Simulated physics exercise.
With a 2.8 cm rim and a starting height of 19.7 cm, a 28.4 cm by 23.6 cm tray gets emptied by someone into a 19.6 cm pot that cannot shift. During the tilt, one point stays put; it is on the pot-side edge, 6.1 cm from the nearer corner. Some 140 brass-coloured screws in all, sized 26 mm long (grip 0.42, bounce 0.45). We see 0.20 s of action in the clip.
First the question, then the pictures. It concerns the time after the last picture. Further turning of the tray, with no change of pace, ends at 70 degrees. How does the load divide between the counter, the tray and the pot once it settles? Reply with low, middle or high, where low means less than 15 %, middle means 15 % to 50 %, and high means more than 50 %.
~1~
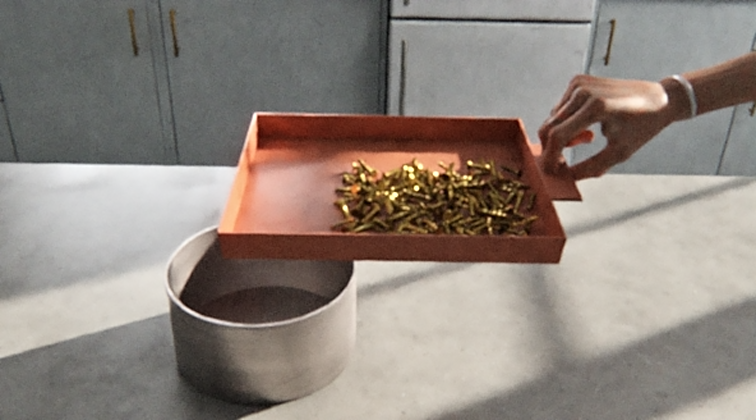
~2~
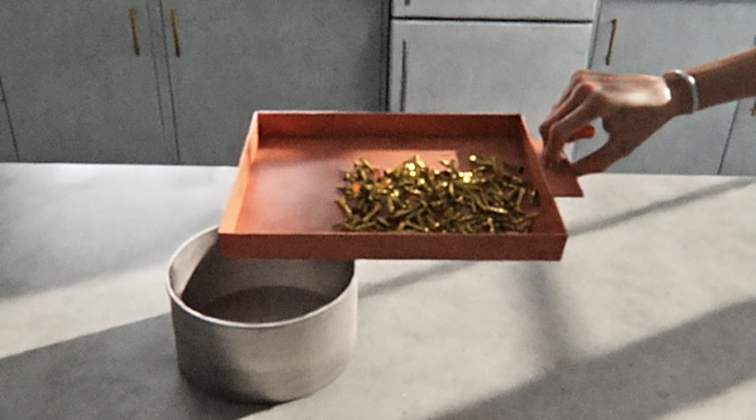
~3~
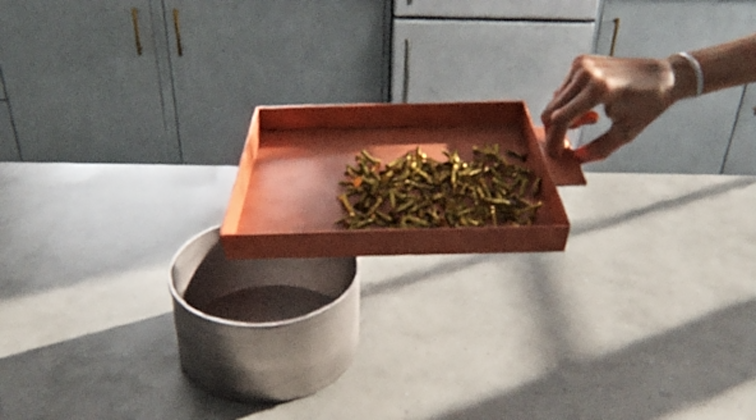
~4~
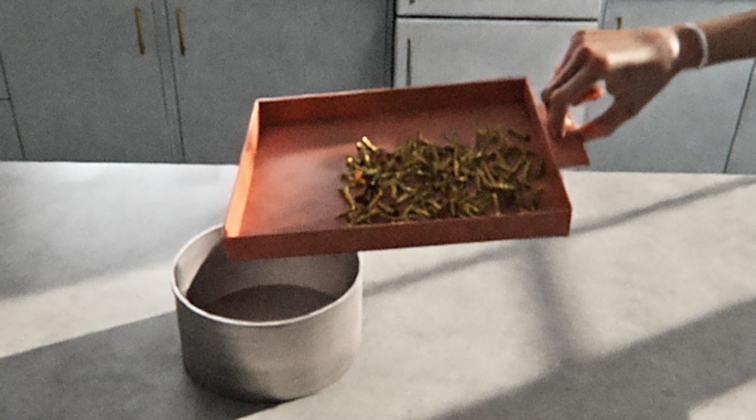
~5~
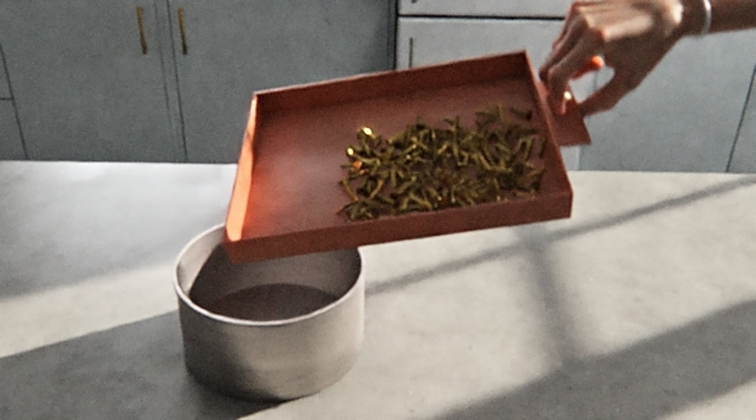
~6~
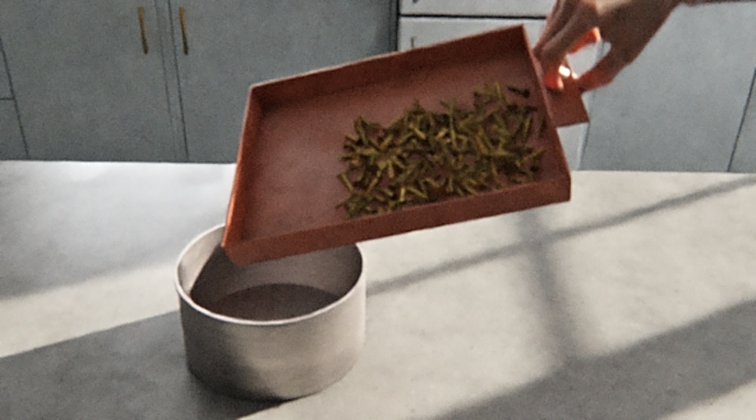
My answer: Counter - high; tray - middle; pot - low.
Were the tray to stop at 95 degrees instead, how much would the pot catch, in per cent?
Roughly 0 %.
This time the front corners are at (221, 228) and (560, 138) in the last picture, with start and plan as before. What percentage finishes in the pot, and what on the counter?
Pot 20; counter 40.
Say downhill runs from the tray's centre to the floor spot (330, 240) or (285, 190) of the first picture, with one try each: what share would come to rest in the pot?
0 and 30 %.
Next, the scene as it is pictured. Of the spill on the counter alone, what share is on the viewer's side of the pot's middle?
Share: Some 100 %.
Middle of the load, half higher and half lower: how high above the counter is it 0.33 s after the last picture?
Roughly 26 centimetres, more or less.
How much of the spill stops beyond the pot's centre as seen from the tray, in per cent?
I'd put it at close to 90 per cent.
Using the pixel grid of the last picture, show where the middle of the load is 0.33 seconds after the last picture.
The middle of the load should be at about (304, 184) by then.
Then, 0.20 s after the last picture, tilt 46 degrees; the tray holds 100 %, the pot 0 %.
Then, 0.33 s after the last picture, tilt 63 degrees; the tray holds 100 %, the pot 0 %.
Then, 0.59 s after the last picture, tilt 70 degrees; the tray holds 50 %, the pot 0 %.
In the end, counter 65 %, tray 35 %, pot 0 %.
